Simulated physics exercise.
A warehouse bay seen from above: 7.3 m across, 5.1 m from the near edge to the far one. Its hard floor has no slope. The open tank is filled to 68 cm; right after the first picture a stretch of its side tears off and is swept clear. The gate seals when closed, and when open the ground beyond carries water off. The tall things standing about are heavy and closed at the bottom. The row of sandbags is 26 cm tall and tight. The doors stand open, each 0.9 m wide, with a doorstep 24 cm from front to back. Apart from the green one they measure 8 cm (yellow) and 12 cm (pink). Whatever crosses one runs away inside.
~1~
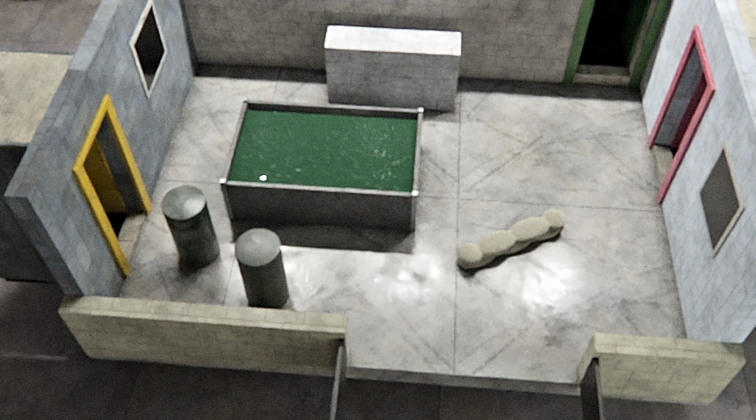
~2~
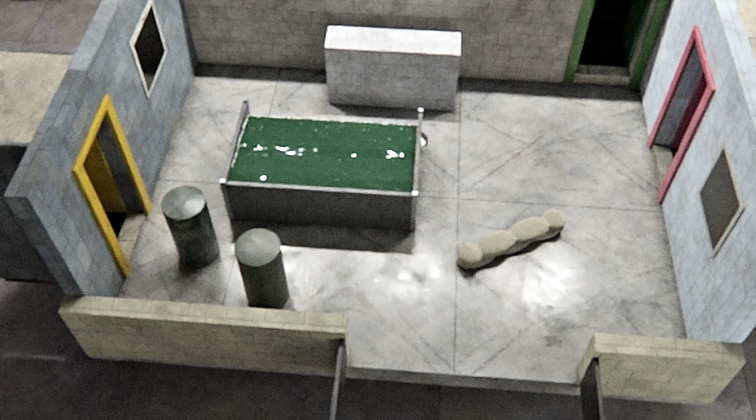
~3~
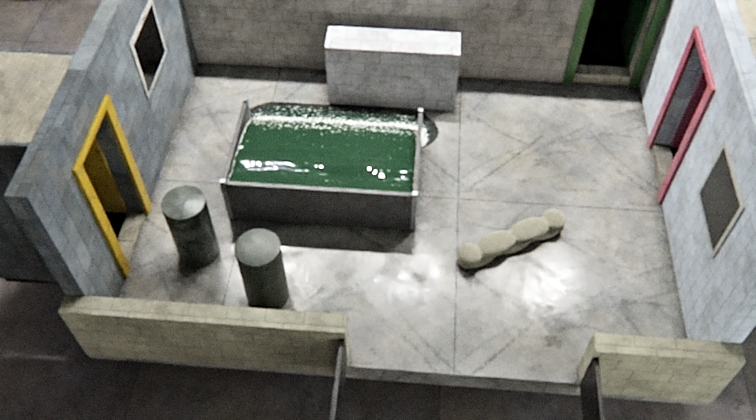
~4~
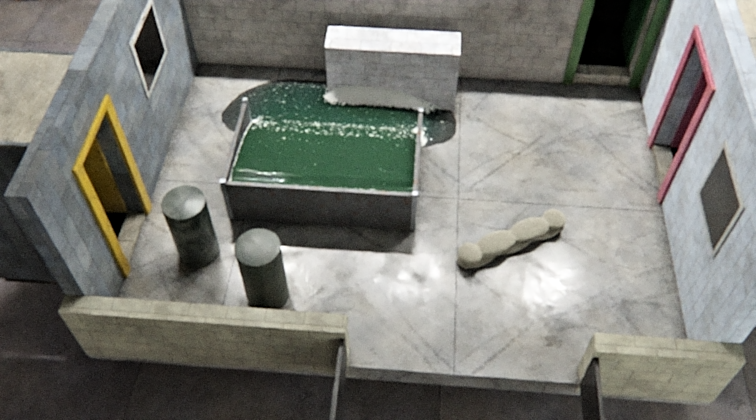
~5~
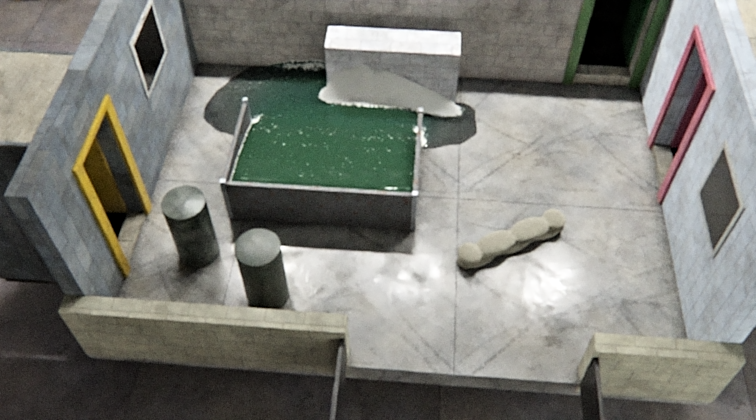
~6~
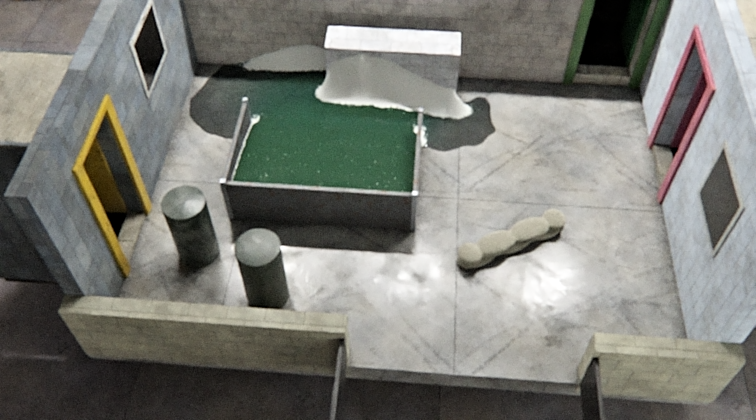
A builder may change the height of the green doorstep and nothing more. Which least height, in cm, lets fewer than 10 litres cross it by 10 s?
It would have to be roughly 16 cm high.
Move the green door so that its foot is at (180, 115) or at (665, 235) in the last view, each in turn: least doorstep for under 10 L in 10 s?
About 25 and 9.0 cm.
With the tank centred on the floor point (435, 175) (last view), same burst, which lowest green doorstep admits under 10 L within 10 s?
Then roughly 27 cm.
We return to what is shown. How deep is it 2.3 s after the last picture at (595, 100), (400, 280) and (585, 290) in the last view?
In that order: 7, 0 and 0 cm.
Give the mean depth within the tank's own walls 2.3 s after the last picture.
About 18 cm.
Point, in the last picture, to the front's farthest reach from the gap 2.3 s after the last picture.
At about (680, 334).
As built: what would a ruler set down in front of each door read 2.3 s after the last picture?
In cm: Yellow 5, green 15, pink 14.
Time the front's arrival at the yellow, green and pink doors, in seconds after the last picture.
Arrival: Yellow 1.8 s, green 1.1 s, pink 1.2 s.
Then, 0.7 s after the last picture water covers 25 % of the floor, deepest (50 cm) near (199, 64); it has not reached the green door.
Then, 2.3 s after the last picture water covers 60 % of the floor, deepest (29 cm) near (206, 232); 15 cm at the green door, 0 litres in over its 20 cm doorstep.
Then, 9.3 s after the last picture water covers 95 % of the floor, deepest (12 cm) near (661, 231); 6 cm at the green door, 3 litres in over its 20 cm doorstep.
At the green door as built, the water peaked near 15 cm, 2.1 s after the last picture.
Run again over the same 10 s with other heights there, 15 litres in over 13.5 cm, 5 litres over 18 cm. The limit of 10 litres is kept from about 16 cm up.
